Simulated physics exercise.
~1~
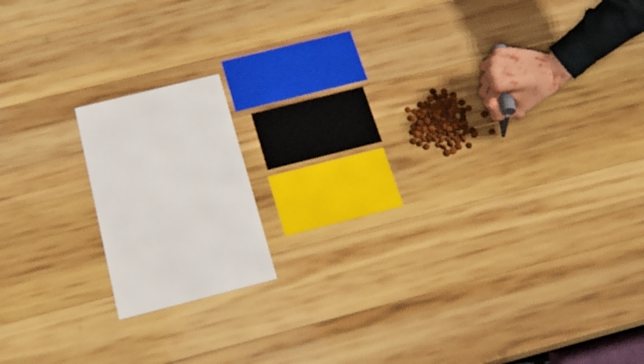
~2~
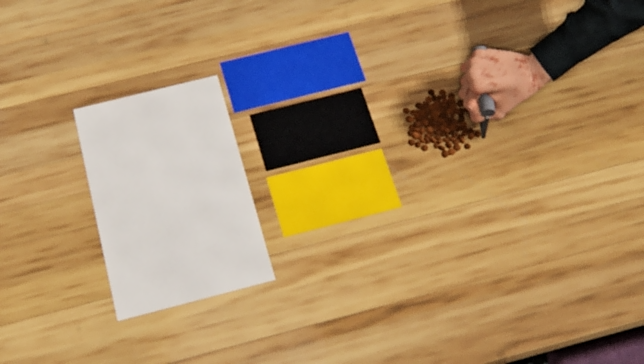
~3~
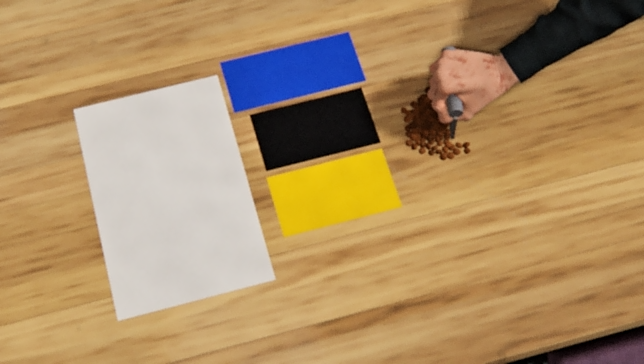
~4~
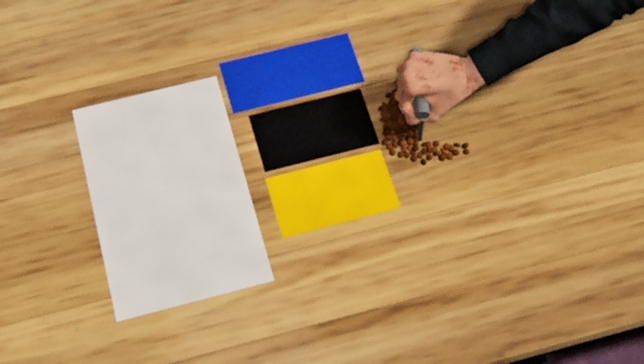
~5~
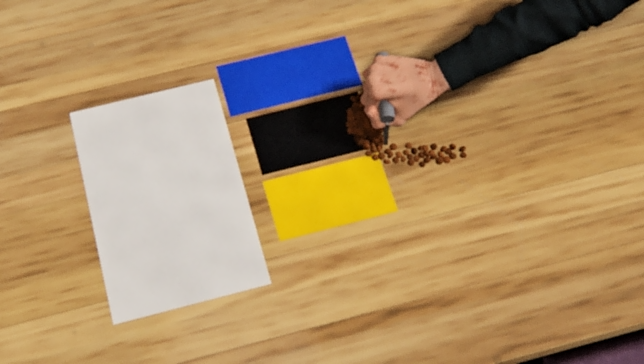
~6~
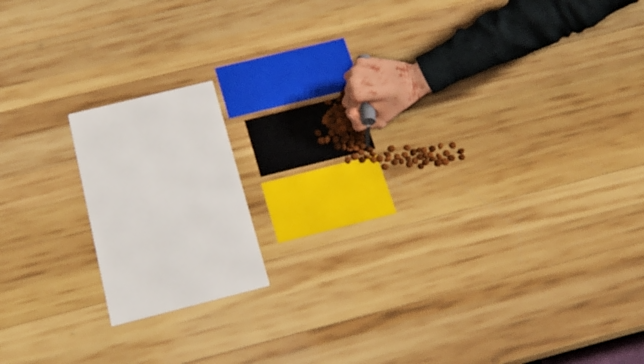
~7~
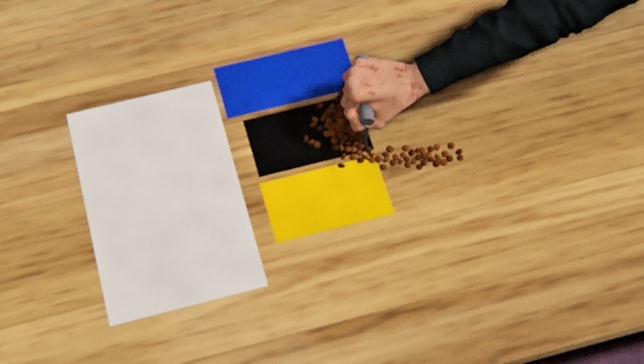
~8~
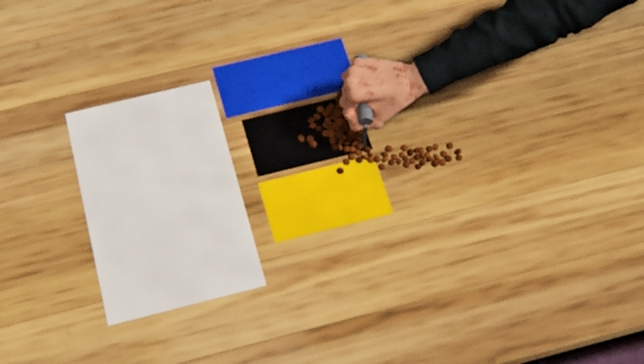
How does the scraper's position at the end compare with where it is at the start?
It starts on the bare wood just right of the pile of brown pieces, and by the end it is well to the left, at the right end of the black mat.
On a wooden table with white, blue, black and yellow mats, a hand sweeps a pile of small brown pieces left with a scraper, then stops, leaving most on the black mat, a few on the yellow one and the rest trailing across bare wood.
